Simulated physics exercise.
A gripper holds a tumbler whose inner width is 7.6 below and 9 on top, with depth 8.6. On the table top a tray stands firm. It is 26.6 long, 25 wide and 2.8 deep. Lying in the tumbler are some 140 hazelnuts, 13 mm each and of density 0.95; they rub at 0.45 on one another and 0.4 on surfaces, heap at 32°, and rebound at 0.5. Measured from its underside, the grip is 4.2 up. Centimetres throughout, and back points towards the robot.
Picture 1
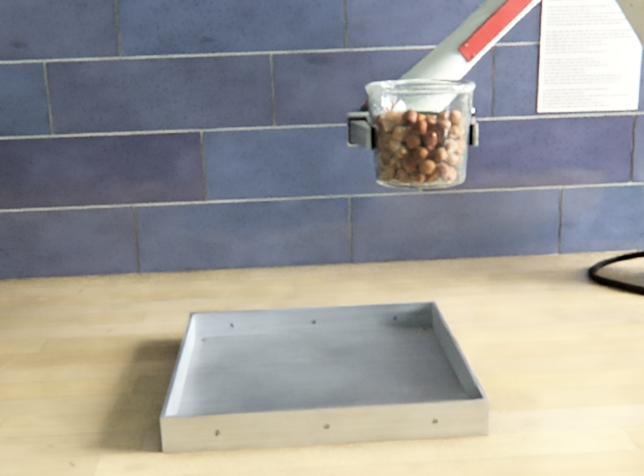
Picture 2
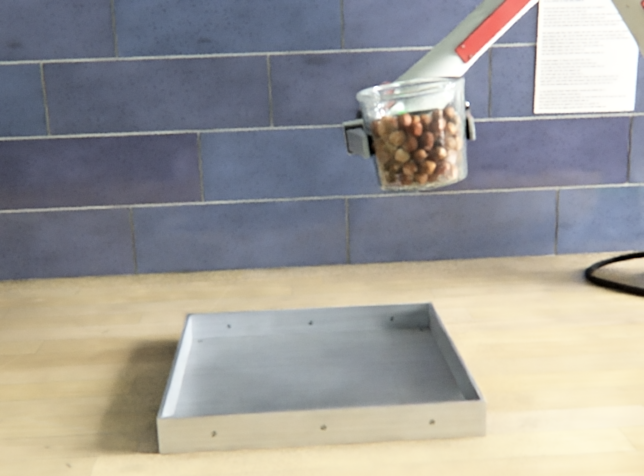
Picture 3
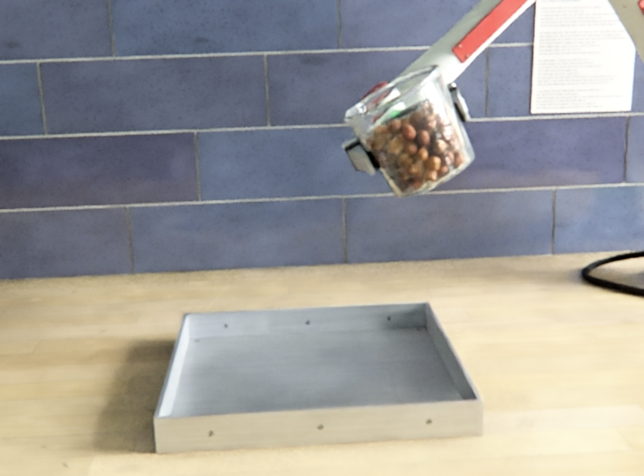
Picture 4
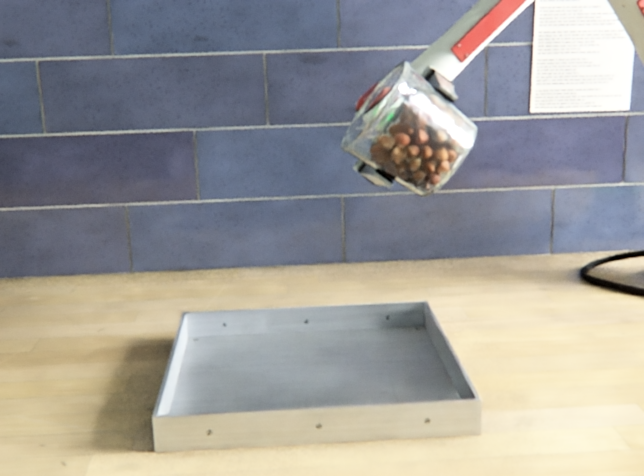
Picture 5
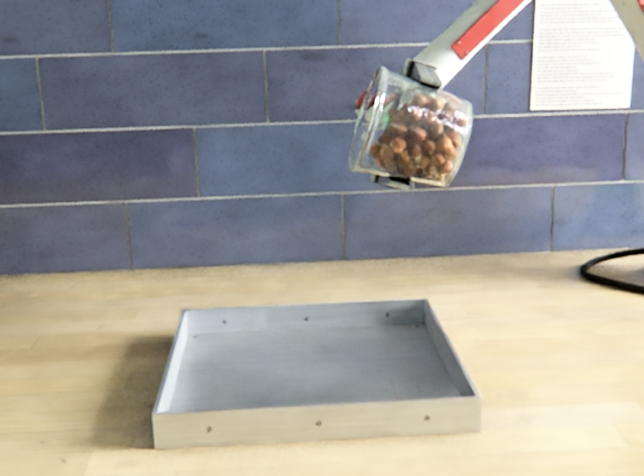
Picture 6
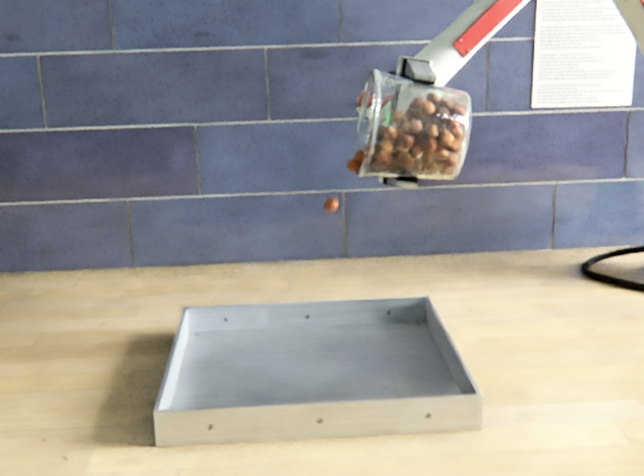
A robotic arm held a clear jar of hazelnuts above an empty gray tray and tilted it steadily to the left until it lay nearly sideways, and one nut dropped out past the rim.
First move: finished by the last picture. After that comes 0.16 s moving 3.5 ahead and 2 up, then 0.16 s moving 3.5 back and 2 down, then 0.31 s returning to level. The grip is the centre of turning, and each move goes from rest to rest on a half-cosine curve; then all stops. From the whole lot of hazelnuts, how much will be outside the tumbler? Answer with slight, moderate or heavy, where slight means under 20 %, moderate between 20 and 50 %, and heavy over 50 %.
Moderate, between 20 and 50 %.
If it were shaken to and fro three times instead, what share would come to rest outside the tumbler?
Estimate: Around 75 %.
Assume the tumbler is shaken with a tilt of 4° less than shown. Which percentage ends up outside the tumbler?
Roughly 35 percent.
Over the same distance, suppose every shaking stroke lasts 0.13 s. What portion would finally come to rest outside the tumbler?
I'd expect some 55 per cent.
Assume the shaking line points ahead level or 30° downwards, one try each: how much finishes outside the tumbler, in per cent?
It comes to around 35 per cent on the first try and around 25 per cent on the second.
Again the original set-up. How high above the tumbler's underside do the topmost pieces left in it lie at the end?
Some 6.0 cm.
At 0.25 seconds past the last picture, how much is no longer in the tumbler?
Roughly 10 percent is out.
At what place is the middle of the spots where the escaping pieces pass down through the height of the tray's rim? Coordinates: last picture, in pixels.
Centre: About (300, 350).
Then, 0.25 s later, tilted 80° forward, highest piece 26 above the table; 123 in the tumbler, 2 in the tray, 12 in flight or on a rim.
Then, 0.50 s later, tilted 28° forward, highest piece 27 above the table; 84 in the tumbler, 50 in the tray, 3 in flight or on a rim.
Then, 0.83 s later, level, highest piece 26 above the table; 83 in the tumbler, 53 in the tray, 1 in flight or on a rim.
Then, 1.88 s later, level, highest piece 25 above the table; 83 in the tumbler, 54 in the tray.
At rest, 83 in the tumbler, 54 in the tray. That is 39 % outside the tumbler.
